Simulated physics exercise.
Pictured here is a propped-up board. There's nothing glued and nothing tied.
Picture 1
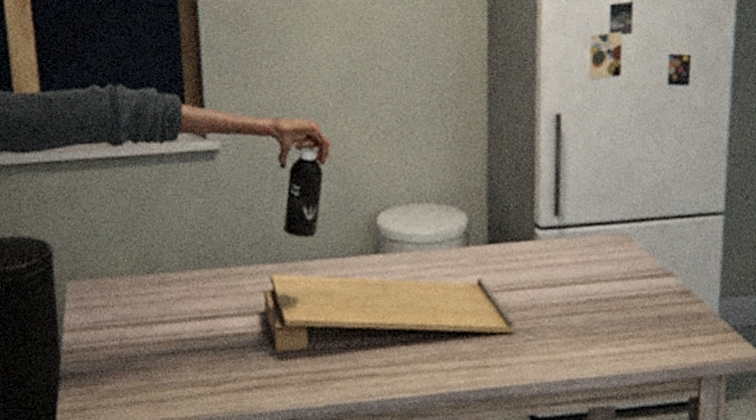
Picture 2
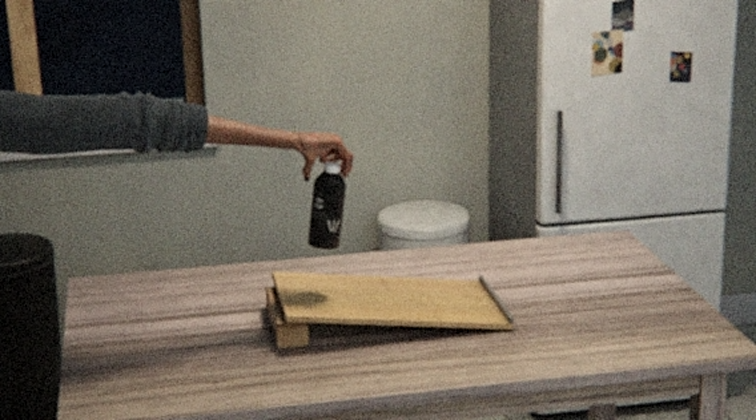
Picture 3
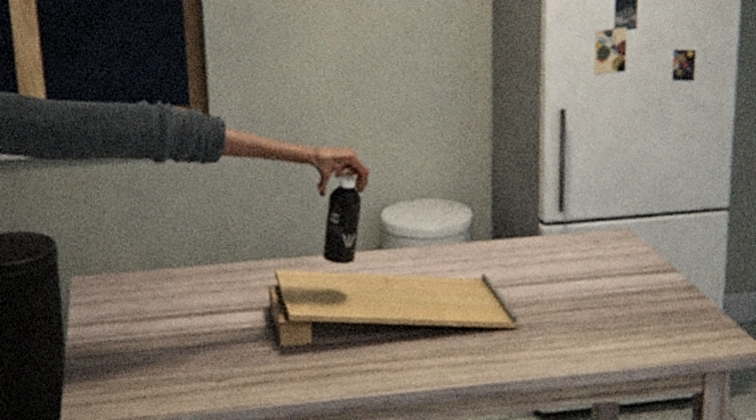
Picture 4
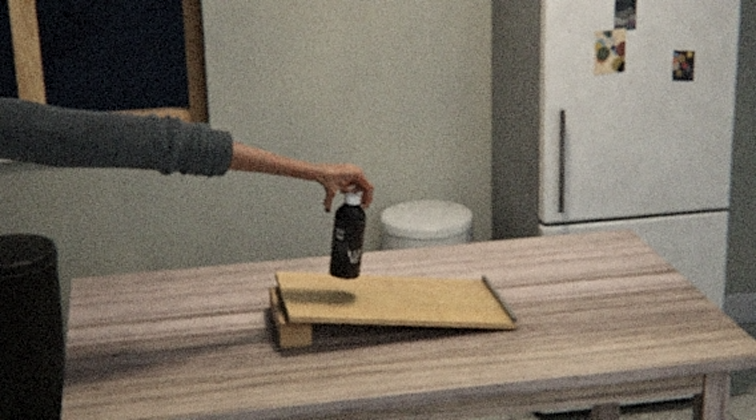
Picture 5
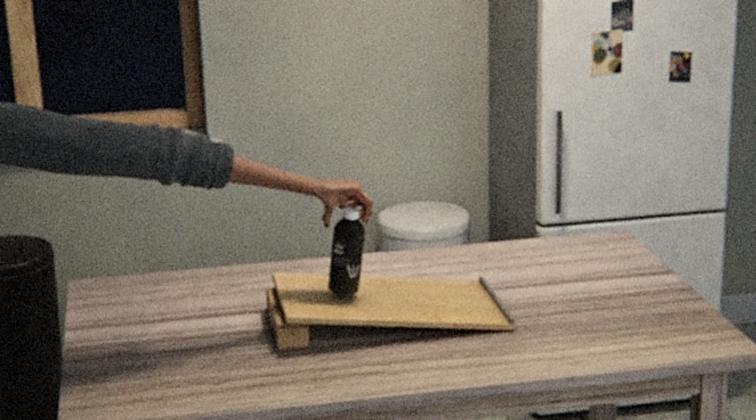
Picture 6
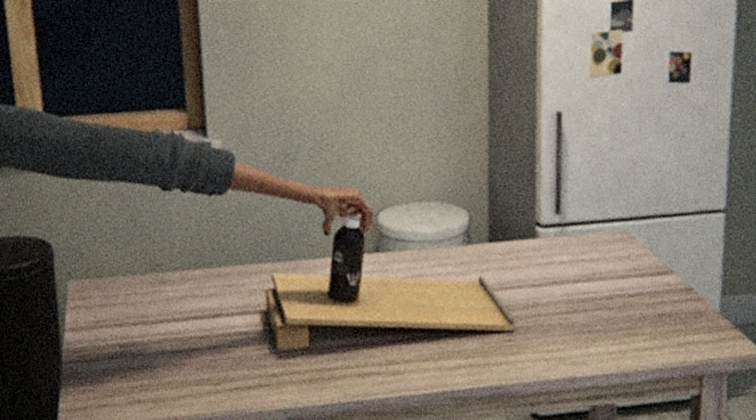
In a dim kitchen seen from slightly above, a wooden counter stands before a pale wall, a dark window at left and a white fridge at right. A yellowish board lies propped up at its left end, near a black cylinder. A grey-sleeved arm carries a black bottle rightward and lowers it onto the board, the hand still holding its white cap.
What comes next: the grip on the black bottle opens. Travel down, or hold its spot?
Looks to me like it's anchored there.
Then, 0.20 s later than the last frame, all is still.
Then, 0.40 s later than the last frame, black bottle resting near (347, 258).
Then, 0.70 s later than the last frame, black bottle resting near (348, 258).
When it is over, it is as before. End places, in pixels of the last picture, black bottle near (348, 258). The black bottle keeps its place.
